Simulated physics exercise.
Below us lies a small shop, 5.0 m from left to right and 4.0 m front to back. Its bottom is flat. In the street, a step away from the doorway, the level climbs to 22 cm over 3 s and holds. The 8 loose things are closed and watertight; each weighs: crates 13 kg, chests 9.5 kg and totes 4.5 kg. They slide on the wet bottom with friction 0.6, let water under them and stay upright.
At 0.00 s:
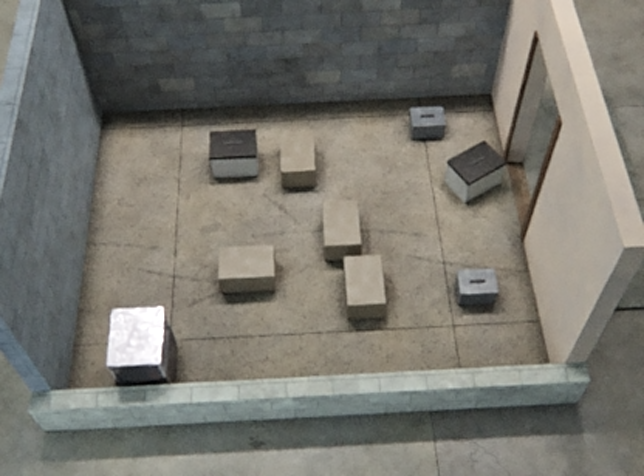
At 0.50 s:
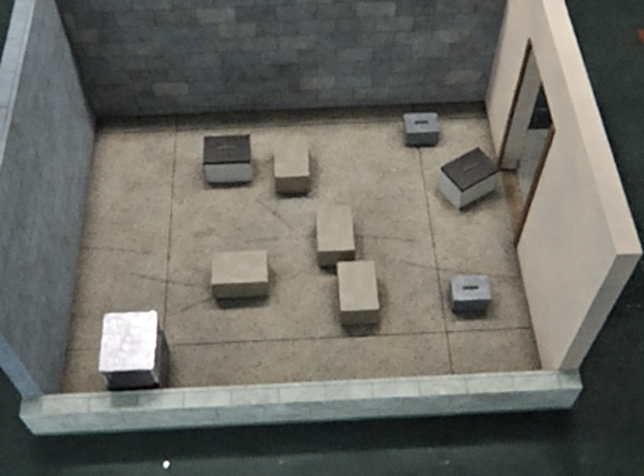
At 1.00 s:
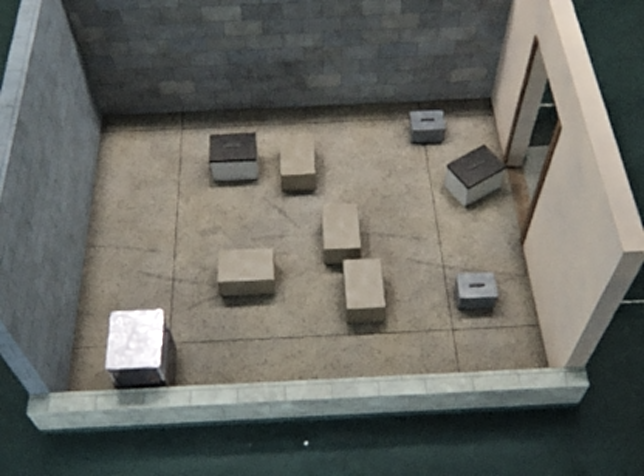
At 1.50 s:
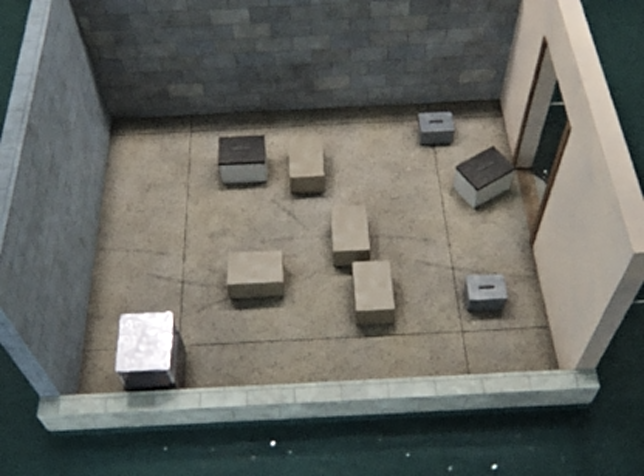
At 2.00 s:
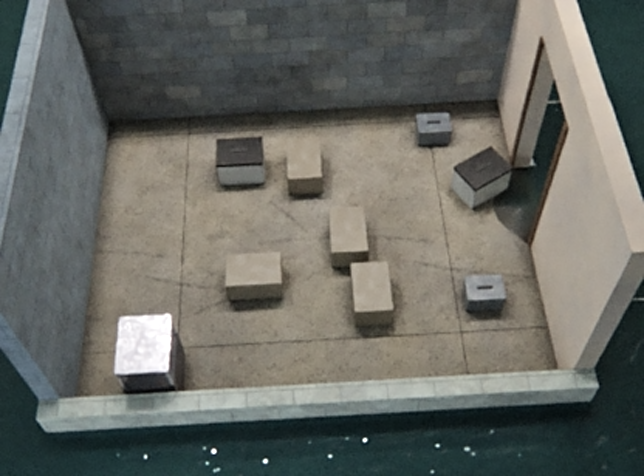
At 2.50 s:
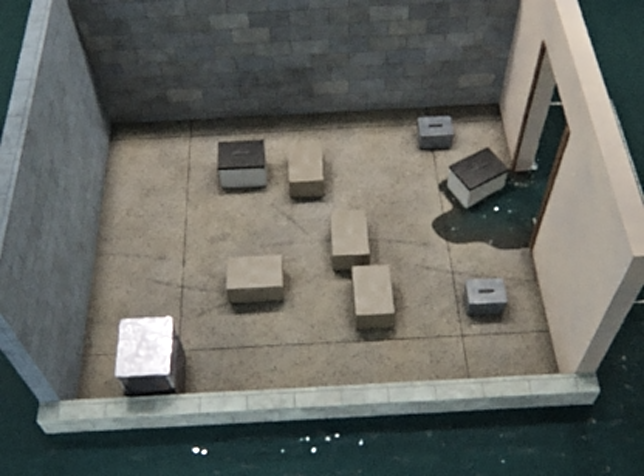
Dark water spreading outside a small walled room, then seeping through the doorway on the right and pooling around a dark-topped box.
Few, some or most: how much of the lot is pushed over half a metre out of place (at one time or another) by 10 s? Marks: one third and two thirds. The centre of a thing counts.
It is two thirds or above.
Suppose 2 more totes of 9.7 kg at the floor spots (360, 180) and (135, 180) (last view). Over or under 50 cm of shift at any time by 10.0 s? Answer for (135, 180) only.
Answer: Short of it.
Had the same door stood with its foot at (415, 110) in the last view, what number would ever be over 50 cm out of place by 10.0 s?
In that case 5 of them.
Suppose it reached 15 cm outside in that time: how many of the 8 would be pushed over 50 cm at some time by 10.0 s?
Then 2.
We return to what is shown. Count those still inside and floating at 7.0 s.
1 of them.
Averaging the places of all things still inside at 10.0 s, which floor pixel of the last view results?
At about (252, 229).
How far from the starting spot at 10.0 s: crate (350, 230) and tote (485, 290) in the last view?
In that order: 250 cm, 5 cm.
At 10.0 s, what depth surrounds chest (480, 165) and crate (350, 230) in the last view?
About 10 and 10 cm.
After 3.5 s 1 of 8 are over 50 cm from their spots; 0 afloat.
After 4.5 s 2 of 8 are over 50 cm from their spots; 0 afloat.
After 7.0 s 5 of 8 are over 50 cm from their spots; 1 afloat.
After 10.0 s 7 of 8 are over 50 cm from their spots, and 7 have been at some point; 7 afloat.
